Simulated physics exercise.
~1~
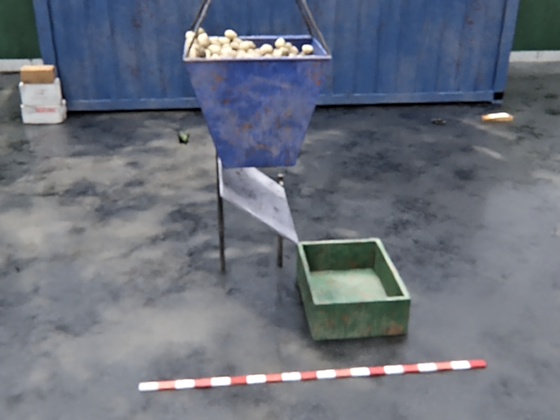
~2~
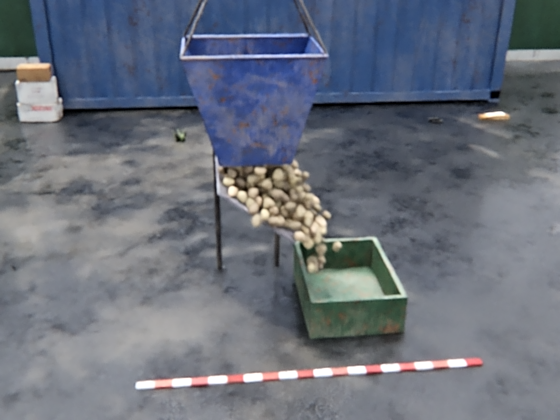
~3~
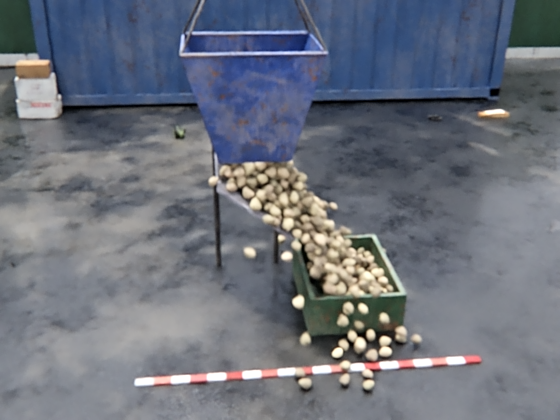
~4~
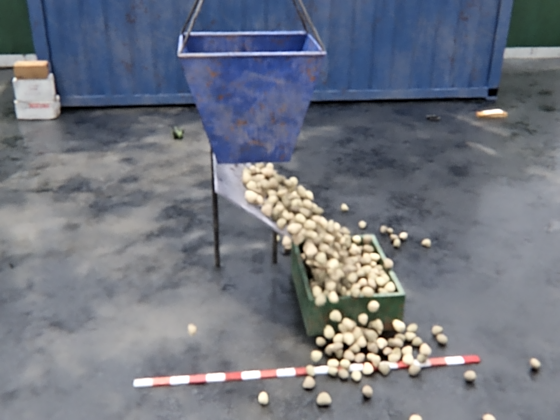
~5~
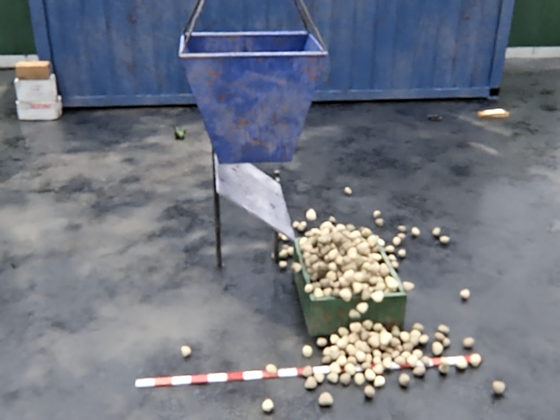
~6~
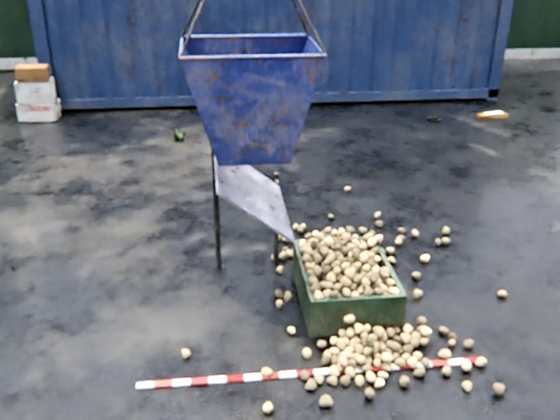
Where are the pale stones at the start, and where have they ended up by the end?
At the start the stones are piled in the blue skip above the chute. By the end they are lower and to the right, mostly heaped in the green bin, with the rest scattered on the floor around it.
